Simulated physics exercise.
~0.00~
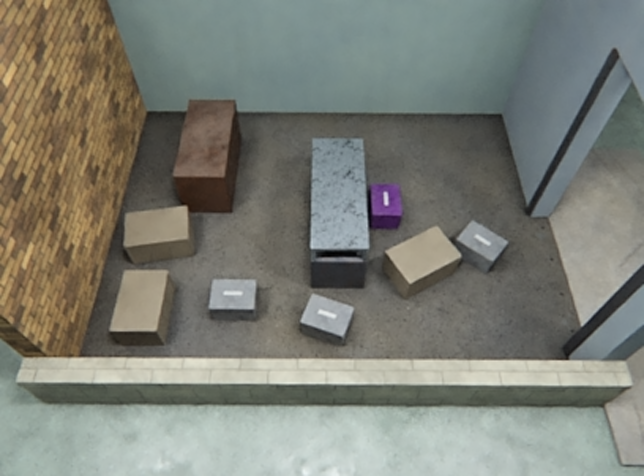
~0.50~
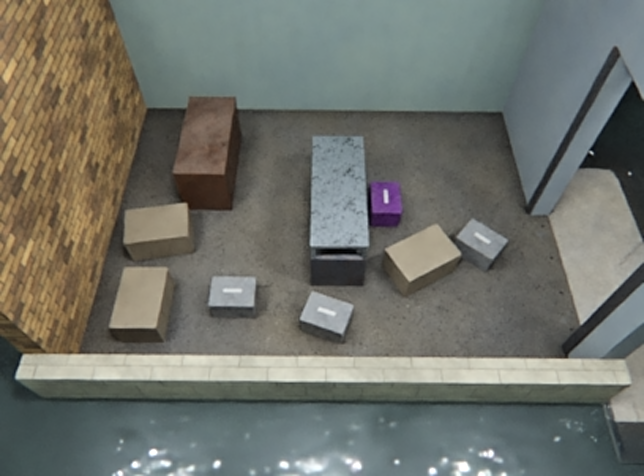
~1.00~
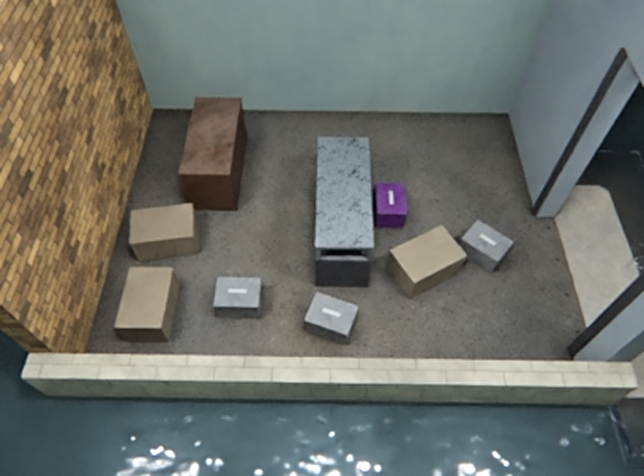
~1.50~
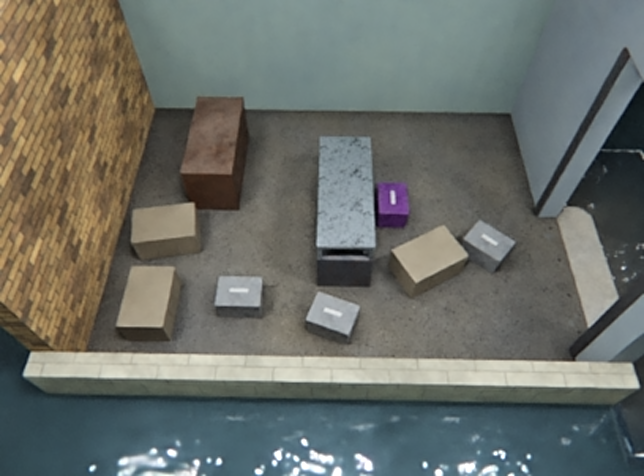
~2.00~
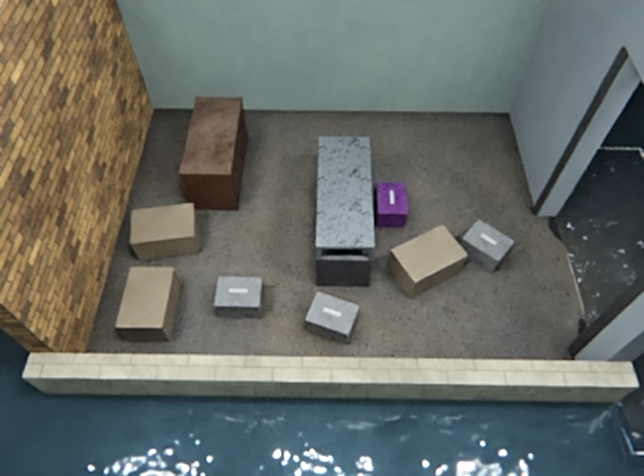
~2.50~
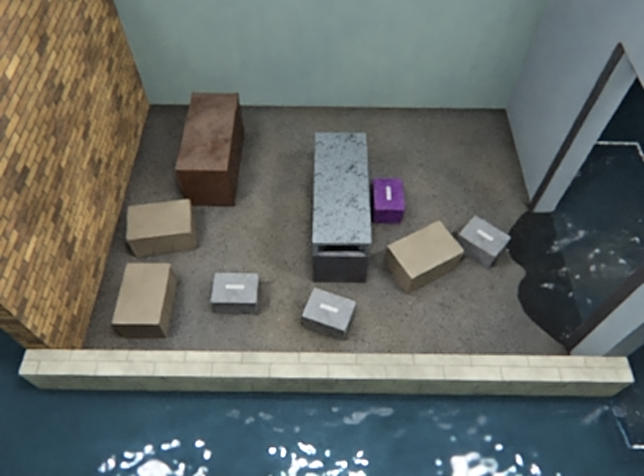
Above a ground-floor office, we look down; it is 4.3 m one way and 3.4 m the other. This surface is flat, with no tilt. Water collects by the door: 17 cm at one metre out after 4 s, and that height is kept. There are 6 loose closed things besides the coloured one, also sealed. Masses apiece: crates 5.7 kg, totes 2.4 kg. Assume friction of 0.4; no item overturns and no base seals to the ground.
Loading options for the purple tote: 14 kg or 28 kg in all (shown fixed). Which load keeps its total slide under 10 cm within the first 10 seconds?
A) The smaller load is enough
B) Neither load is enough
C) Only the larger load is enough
C.
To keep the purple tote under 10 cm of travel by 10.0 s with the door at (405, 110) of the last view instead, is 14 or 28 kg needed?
Outcome - the heavier pick is required.
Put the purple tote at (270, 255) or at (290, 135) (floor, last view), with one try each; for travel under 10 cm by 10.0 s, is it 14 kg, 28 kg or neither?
Log: Try 1 the lighter pick works; try 2 the lighter pick works.
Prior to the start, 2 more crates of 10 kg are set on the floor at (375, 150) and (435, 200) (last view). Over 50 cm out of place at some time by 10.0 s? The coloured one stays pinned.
Respectively, exceeded and exceeded.
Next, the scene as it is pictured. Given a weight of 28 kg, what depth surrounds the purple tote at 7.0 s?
Close to 9 cm deep.
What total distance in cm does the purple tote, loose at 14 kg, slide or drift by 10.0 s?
All together it comes to about 80 cm.
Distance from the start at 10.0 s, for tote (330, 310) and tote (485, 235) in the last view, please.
First 200 cm, then 50 cm.
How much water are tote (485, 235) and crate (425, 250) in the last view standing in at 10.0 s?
First about 6 cm, second about 8 cm.
After 3.5 s the purple tote would be 0 cm from its start with 14 kg and 0 cm from its start with 28 kg; 0 cm of water round it then.
After 4.5 s the purple tote would be 0 cm from its start with 14 kg and 0 cm from its start with 28 kg; 4 cm of water round it then.
After 7.0 s the purple tote would be 87 cm from its start with 14 kg and 0 cm from its start with 28 kg; 9 cm of water round it then.
After 10.0 s the purple tote would be 87 cm from its start with 14 kg and 0 cm from its start with 28 kg; 10 cm of water round it then.
